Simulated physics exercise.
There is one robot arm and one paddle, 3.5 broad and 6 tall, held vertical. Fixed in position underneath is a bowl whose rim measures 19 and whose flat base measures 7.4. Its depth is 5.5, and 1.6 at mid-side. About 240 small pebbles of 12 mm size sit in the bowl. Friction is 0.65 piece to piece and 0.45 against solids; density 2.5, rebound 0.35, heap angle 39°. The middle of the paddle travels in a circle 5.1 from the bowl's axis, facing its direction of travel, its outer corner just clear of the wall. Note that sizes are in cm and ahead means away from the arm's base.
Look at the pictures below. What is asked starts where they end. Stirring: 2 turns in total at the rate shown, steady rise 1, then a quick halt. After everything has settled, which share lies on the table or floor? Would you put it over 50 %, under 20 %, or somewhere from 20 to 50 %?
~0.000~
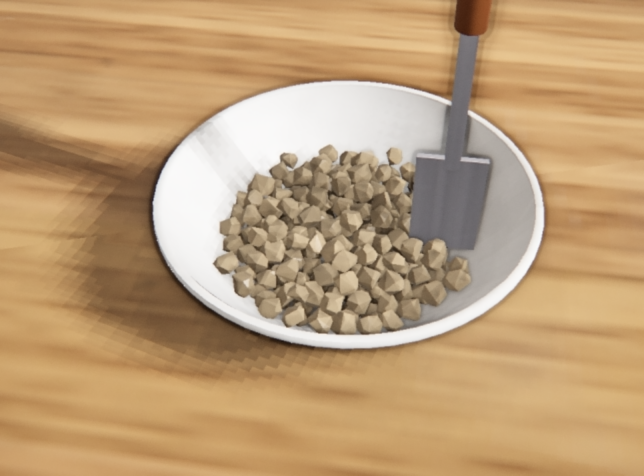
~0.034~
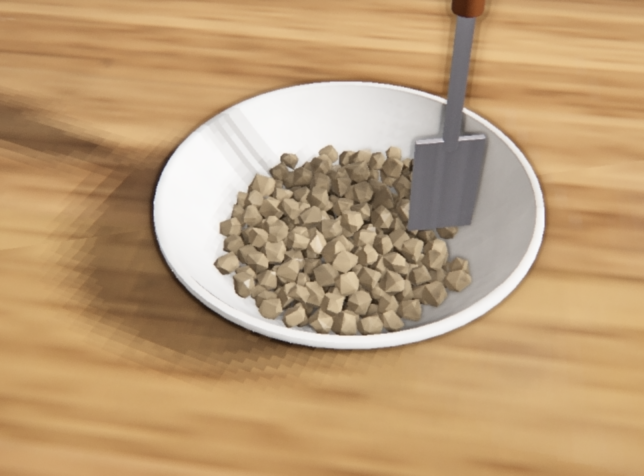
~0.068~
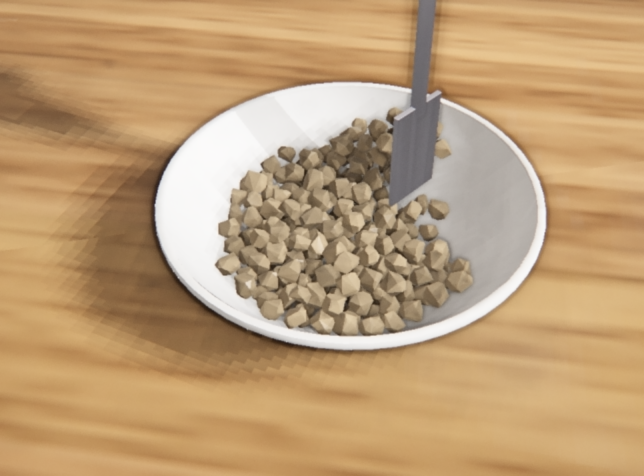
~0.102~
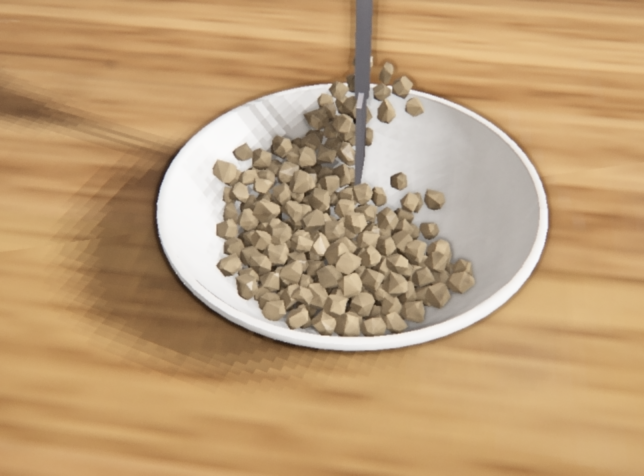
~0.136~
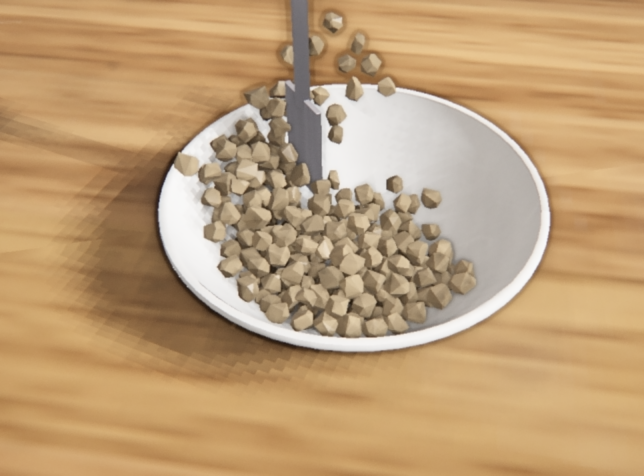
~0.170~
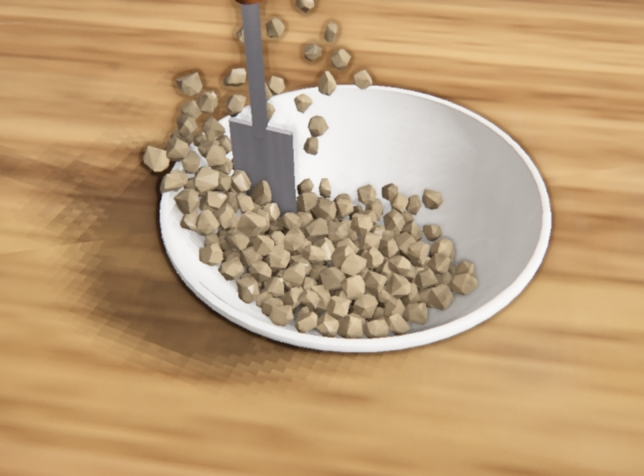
I would put it from 20 to 50 %.
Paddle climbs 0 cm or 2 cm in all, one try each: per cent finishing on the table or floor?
Trial one: Roughly 50 %; trial two: Roughly 35 %.
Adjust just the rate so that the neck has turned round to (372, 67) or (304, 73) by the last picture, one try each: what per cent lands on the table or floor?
About 20 % for one try and about 30 % for the other, in order.
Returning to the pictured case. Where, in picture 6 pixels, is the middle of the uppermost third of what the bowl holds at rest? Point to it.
(322, 245).
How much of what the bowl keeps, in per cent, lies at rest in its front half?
Near 55 per cent of what stays in the bowl.
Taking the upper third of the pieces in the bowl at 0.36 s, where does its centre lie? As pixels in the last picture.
Upper-third centre: Approx. (459, 205) px.
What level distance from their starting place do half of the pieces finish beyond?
Near 10 cm.
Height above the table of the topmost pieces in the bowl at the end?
Measured height: Some 4.0 cm.
After 0.36 s, 19° round, highest piece 9 above the table; 172 in the bowl, 45 on the table or floor, 26 in flight or on the tool.
After 0.55 s, 232° round, highest piece 8 above the table; 151 in the bowl, 86 on the table or floor, 6 in flight or on the tool.
After 0.85 s, 0° round, highest piece 3 above the table; 148 in the bowl, 95 on the table or floor.
After 1.55 s, 0° round, highest piece 3 above the table; 148 in the bowl, 95 on the table or floor.
In the end, 148 in the bowl, 95 on the table or floor. That is 39 % on the table or floor.
